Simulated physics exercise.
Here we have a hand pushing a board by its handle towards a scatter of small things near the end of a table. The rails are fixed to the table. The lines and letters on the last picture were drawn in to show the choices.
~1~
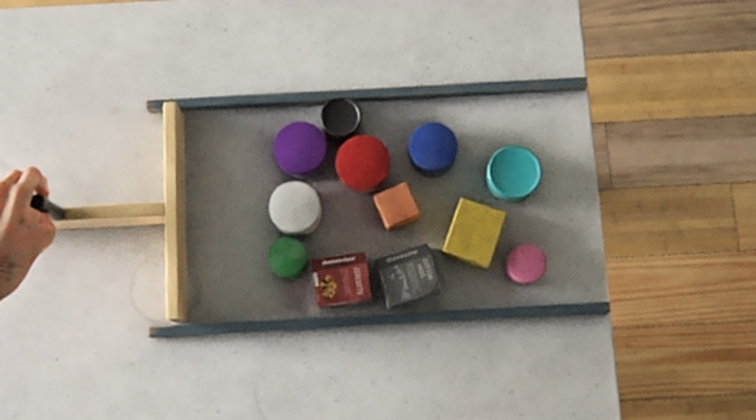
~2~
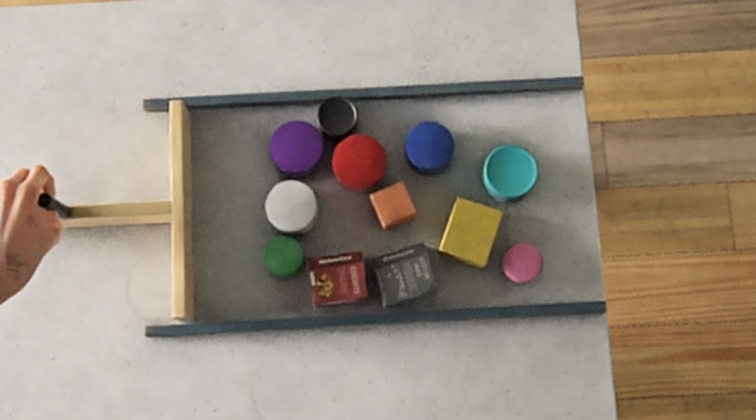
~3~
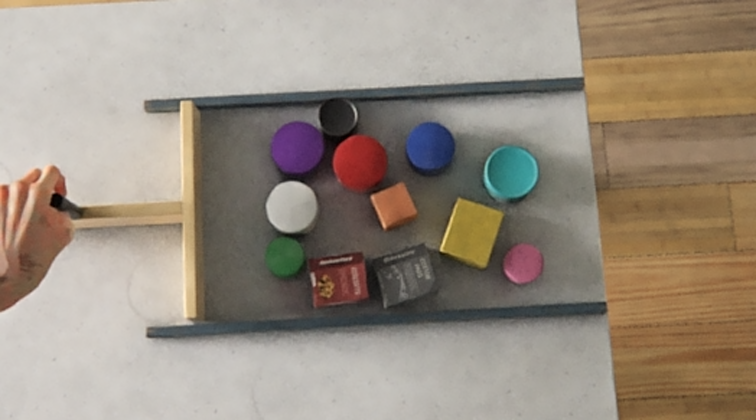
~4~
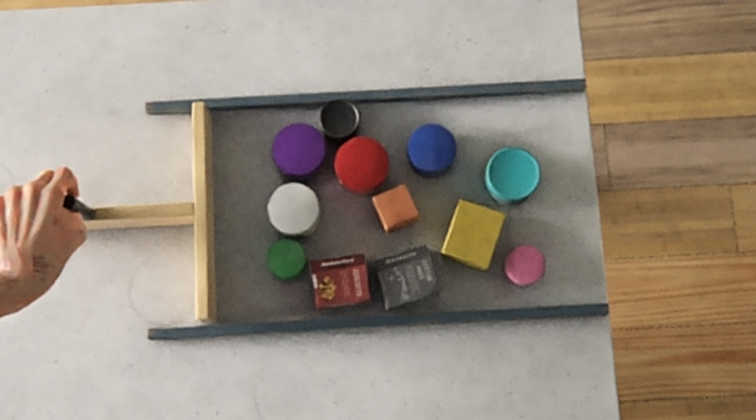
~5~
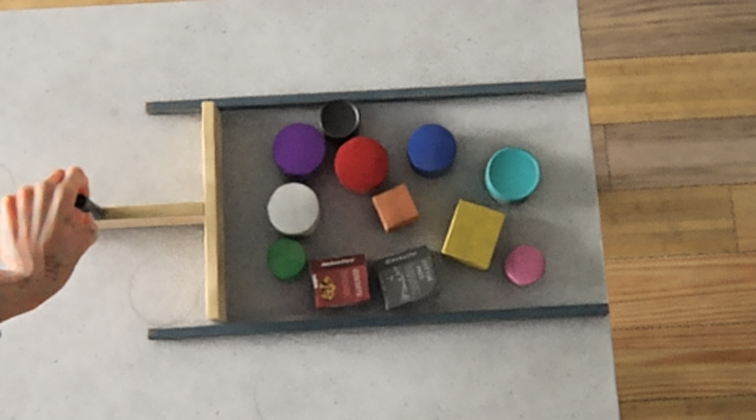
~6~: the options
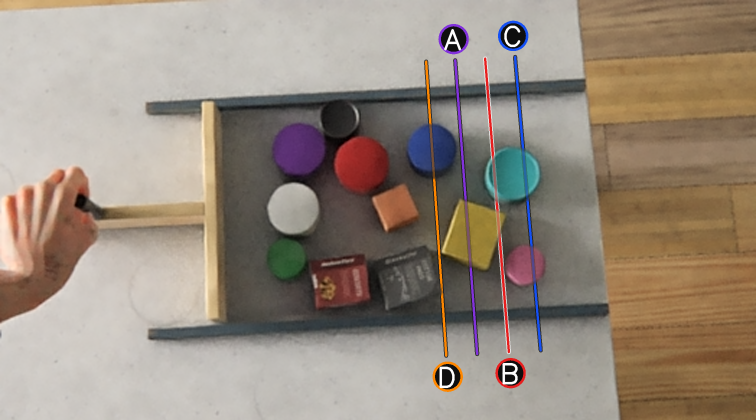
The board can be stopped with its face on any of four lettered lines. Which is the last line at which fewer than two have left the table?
The farthest such stop is A.
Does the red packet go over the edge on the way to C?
No.
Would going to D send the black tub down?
No.
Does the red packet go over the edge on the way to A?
No.
On the marked copy, A at (466, 203); B at (497, 201); C at (527, 199); D at (436, 204).
Taking A. A third of the way, board (302, 203); yellow block (482, 234); black tub (367, 118).
Two thirds of the way, board (393, 198); pink pot (544, 270); turquoise tub (522, 170).
When it is over, board (464, 194); turquoise tub (590, 172); pink pot (597, 282); none fallen.
As for the rest, B drops four; C drops six; D is within the limit but short.
